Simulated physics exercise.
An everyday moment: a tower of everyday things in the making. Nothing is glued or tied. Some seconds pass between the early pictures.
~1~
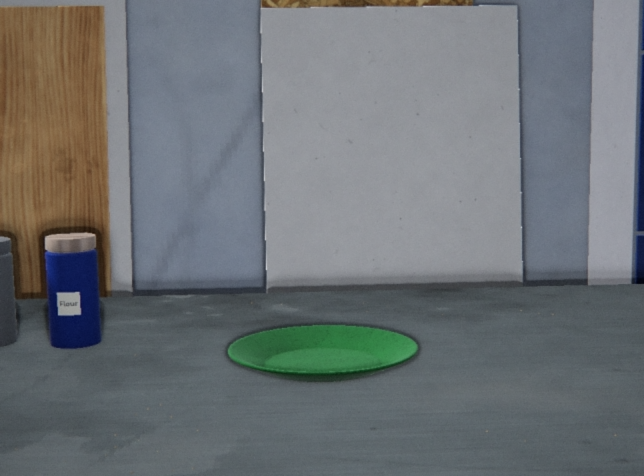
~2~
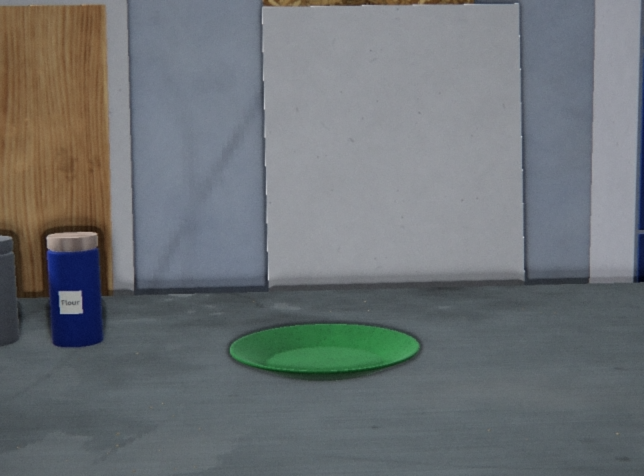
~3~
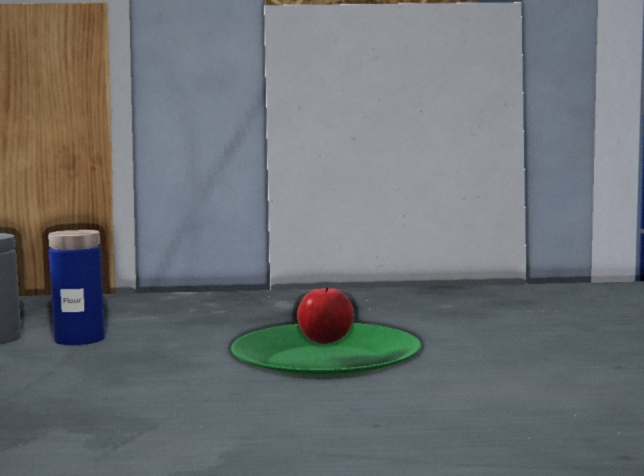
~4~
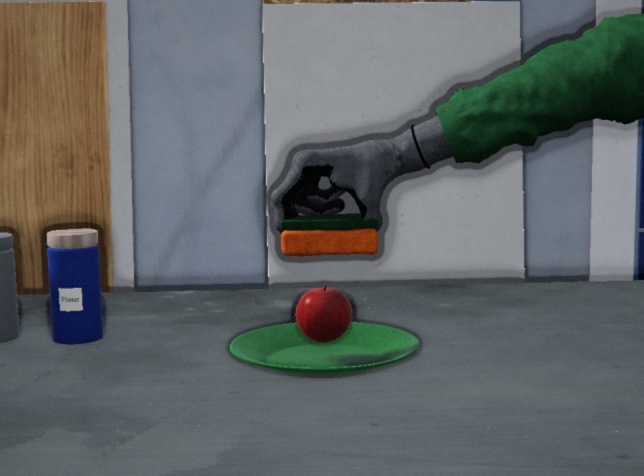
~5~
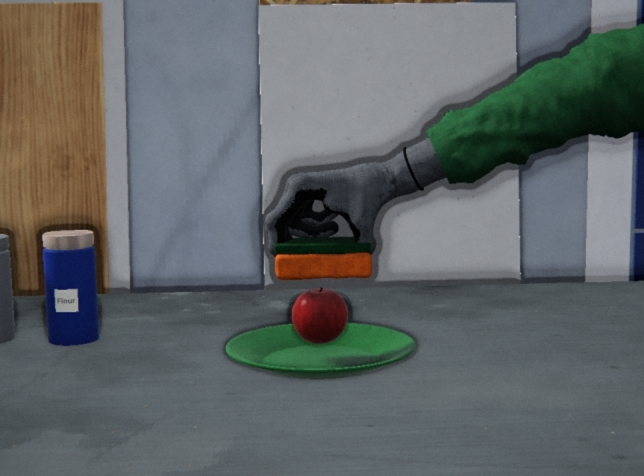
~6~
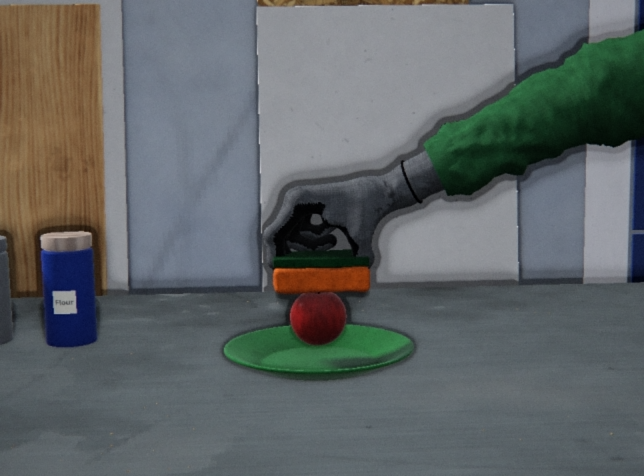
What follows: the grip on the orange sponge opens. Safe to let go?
The pile gives way.
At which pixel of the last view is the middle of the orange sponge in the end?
At about (459, 334).
Then, 0.70 s past the last view, orange sponge rocked 56° from its first pose near (360, 292).
Then, 1.00 s past the last view, orange sponge on its side near (410, 294).
Then, 1.30 s past the last view, orange sponge now fallen.
Finally, fallen, orange sponge; the other 4 still in place. Final places as the last picture's camera would see them, orange sponge near (460, 335). The pile loses its balance.
